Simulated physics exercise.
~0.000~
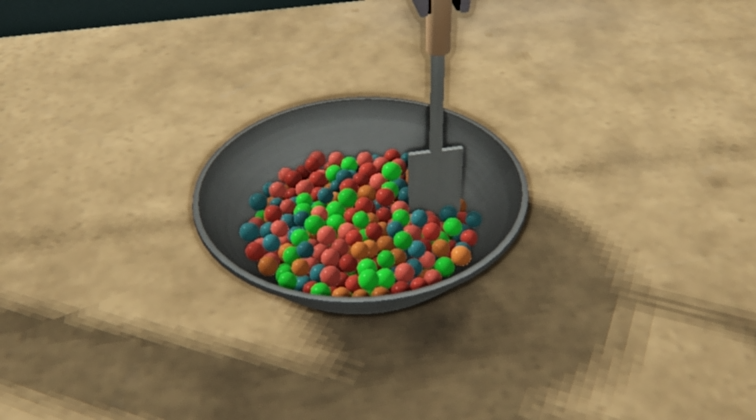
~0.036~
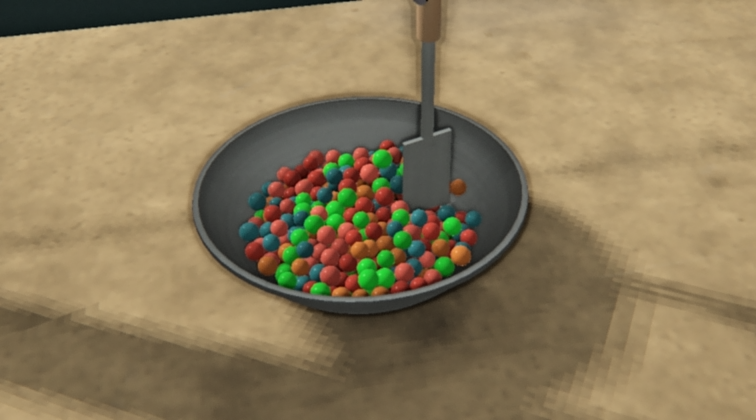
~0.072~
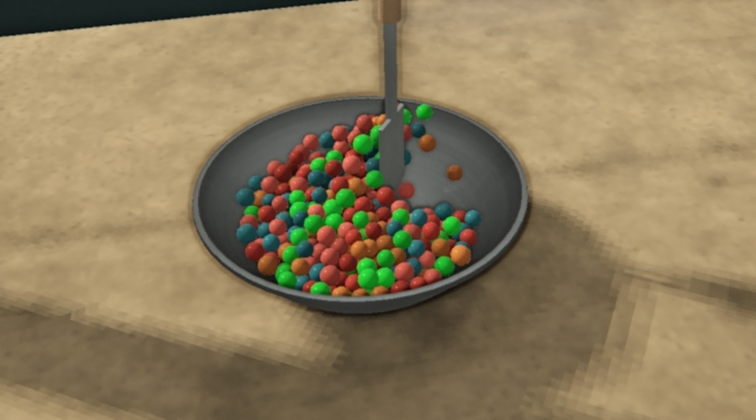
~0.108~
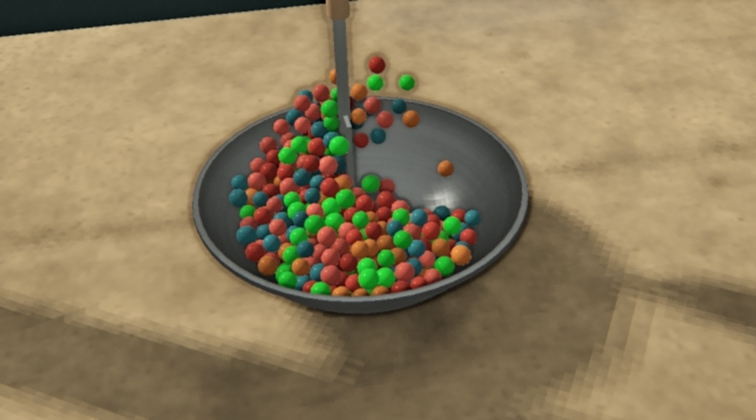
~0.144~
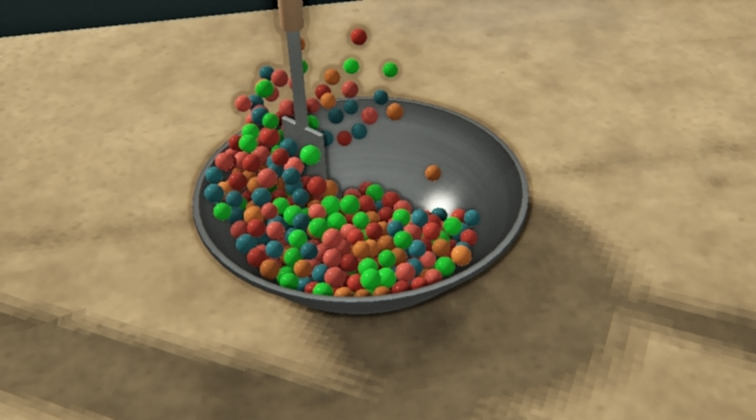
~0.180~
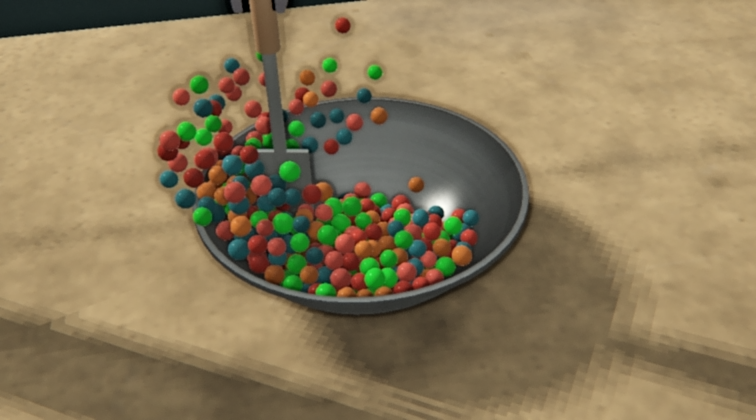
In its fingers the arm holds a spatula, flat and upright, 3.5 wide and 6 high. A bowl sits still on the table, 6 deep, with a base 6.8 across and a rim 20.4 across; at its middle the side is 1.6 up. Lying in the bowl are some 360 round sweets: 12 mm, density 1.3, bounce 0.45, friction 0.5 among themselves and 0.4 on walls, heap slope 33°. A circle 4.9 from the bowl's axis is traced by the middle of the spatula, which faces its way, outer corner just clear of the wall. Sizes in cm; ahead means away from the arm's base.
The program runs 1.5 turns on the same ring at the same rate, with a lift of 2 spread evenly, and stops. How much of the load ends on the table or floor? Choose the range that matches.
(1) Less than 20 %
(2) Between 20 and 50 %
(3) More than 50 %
Between 20 and 50 %.
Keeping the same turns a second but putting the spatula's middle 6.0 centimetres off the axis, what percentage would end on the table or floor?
In that case some 20 %.
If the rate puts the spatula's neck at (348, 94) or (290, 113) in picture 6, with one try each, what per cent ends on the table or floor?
First try: Around 10 %; second try: Around 30 %.
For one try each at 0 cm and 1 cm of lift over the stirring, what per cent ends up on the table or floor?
Roughly 50 and 40 per cent.
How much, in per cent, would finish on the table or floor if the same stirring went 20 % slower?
Estimated share: Near 25 %.
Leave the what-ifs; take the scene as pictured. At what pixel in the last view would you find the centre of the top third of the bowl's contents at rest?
Estimated centre: (355, 209).
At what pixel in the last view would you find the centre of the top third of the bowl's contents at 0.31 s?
The upper third is centred close to (433, 232).
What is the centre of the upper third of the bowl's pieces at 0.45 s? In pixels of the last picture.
Close to pixel (376, 191).
By 0.31 s, 308° round, highest piece 16 above the table; 279 in the bowl, 28 on the table or floor, 55 in flight or on the tool.
By 0.45 s, 89° round, highest piece 8 above the table; 247 in the bowl, 96 on the table or floor, 19 in flight or on the tool.
By 0.72 s, 180° round, highest piece 5 above the table; 240 in the bowl, 122 on the table or floor.
By 1.42 s, 180° round, highest piece 5 above the table; 240 in the bowl, 122 on the table or floor.
Final count, 240 in the bowl, 122 on the table or floor. That is 34 % on the table or floor.
